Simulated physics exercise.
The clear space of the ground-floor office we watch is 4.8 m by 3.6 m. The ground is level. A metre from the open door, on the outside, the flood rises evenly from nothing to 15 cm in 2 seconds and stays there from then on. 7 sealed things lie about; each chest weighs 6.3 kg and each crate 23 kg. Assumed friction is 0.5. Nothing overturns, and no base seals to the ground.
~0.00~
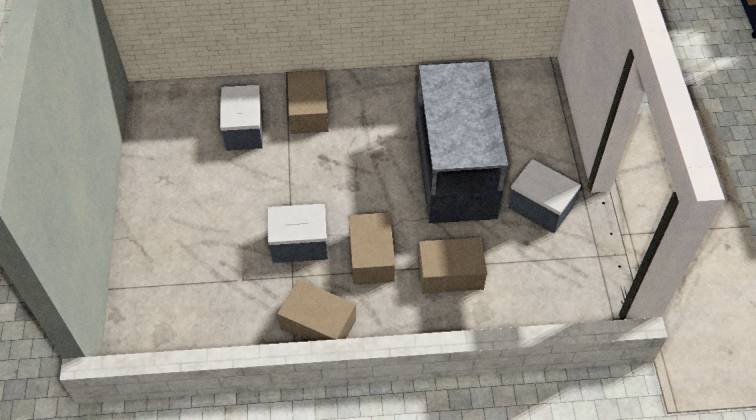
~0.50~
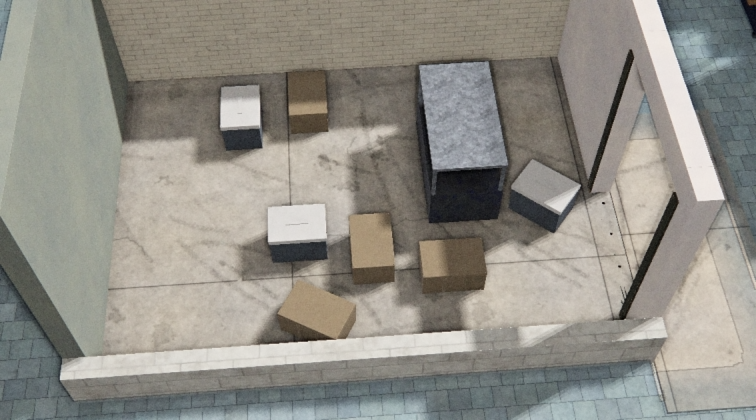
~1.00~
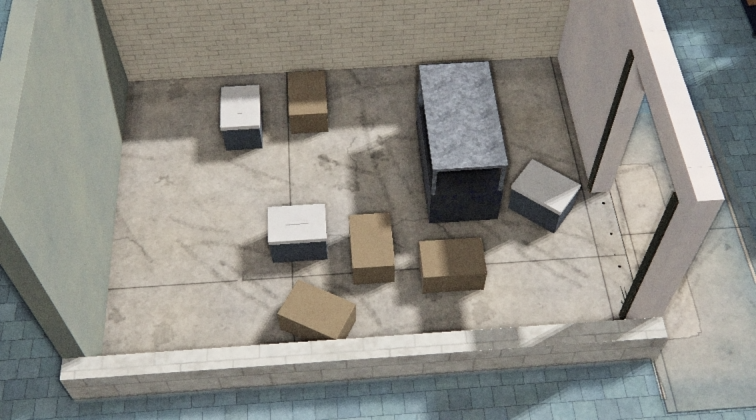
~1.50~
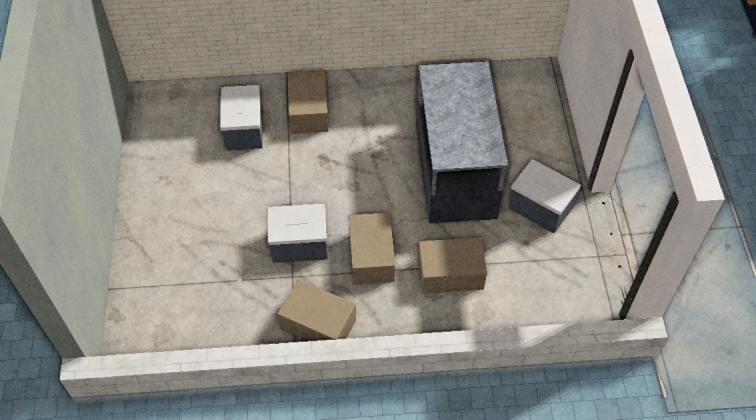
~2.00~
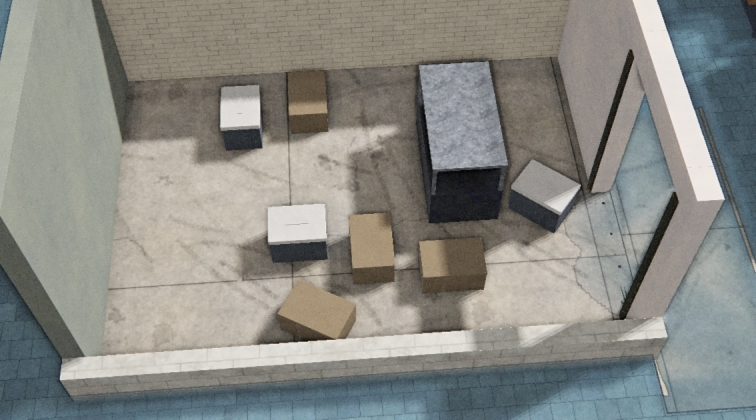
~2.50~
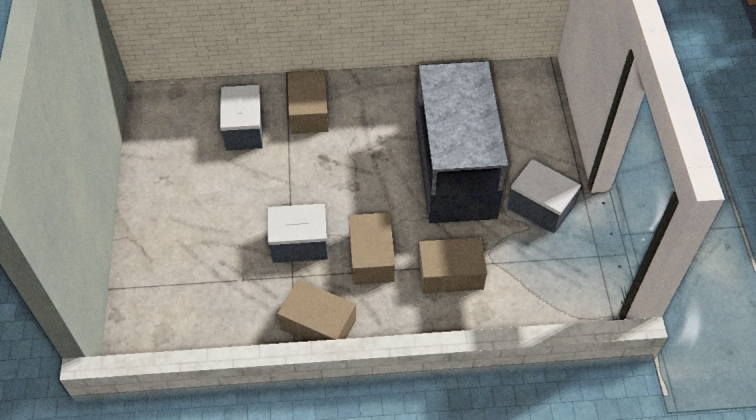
We see a walled room from above, holding brown and white-topped boxes and a grey-topped table; bluish water spreads over the paving outside, then creeps through the opening at right onto the floor, while the boxes stay still.
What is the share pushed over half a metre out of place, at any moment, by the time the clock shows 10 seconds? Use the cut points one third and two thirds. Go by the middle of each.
It falls from one third to two thirds.
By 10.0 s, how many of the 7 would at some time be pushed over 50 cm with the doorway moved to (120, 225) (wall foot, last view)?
In that case 2 of them.
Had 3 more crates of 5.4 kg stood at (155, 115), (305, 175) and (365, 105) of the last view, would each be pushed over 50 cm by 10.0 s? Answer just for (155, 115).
Below the mark.
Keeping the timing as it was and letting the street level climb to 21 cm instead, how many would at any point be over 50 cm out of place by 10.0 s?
Then the count would be 6.
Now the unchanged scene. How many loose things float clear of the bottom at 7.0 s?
At that time, 2.
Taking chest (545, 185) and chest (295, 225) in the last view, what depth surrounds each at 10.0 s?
Roughly 6 and 2 cm.
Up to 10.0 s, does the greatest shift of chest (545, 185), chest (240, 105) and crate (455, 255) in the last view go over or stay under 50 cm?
So that's beyond it for the first, inside it for the second and beyond it for the last.
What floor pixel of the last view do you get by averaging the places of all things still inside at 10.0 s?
Centred roughly on (339, 190).
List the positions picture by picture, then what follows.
The first frame shows a chest at (546, 185) rests on the ground; a chest at (297, 223) rests on the ground; 0.0 m2 under water; 0 of 7 have shifted.
The second frame shows a chest at (546, 185), on the bottom; a chest at (297, 223), on the bottom; water covers 0.0 m2; 0 of 7 have shifted.
The third frame shows a chest at (546, 185) rests on the ground; a chest at (297, 223), on the bottom; 0.0 m2 under water; 0 of 7 have shifted.
The fourth frame shows a chest at (546, 185), on the bottom; a chest at (297, 223) rests on the ground; 0.0 m2 under water; 0 of 7 have shifted.
The fifth frame shows a chest at (546, 185), on the bottom; a chest at (297, 223) rests on the ground; 0.3 m2 under water; 0 of 7 have shifted.
The sixth frame shows a chest at (546, 185) rests on the ground; a chest at (297, 223), on the bottom; 1.0 m2 under water; 0 of 7 have shifted.
After 3.5 s 0 of 7 are over 50 cm from their spots; 0 afloat.
After 4.5 s 1 of 7 are over 50 cm from their spots; 0 afloat.
After 7.0 s 1 of 7 are over 50 cm from their spots; 2 afloat.
After 10.0 s 4 of 7 are over 50 cm from their spots, and 4 have been at some point; 1 afloat.
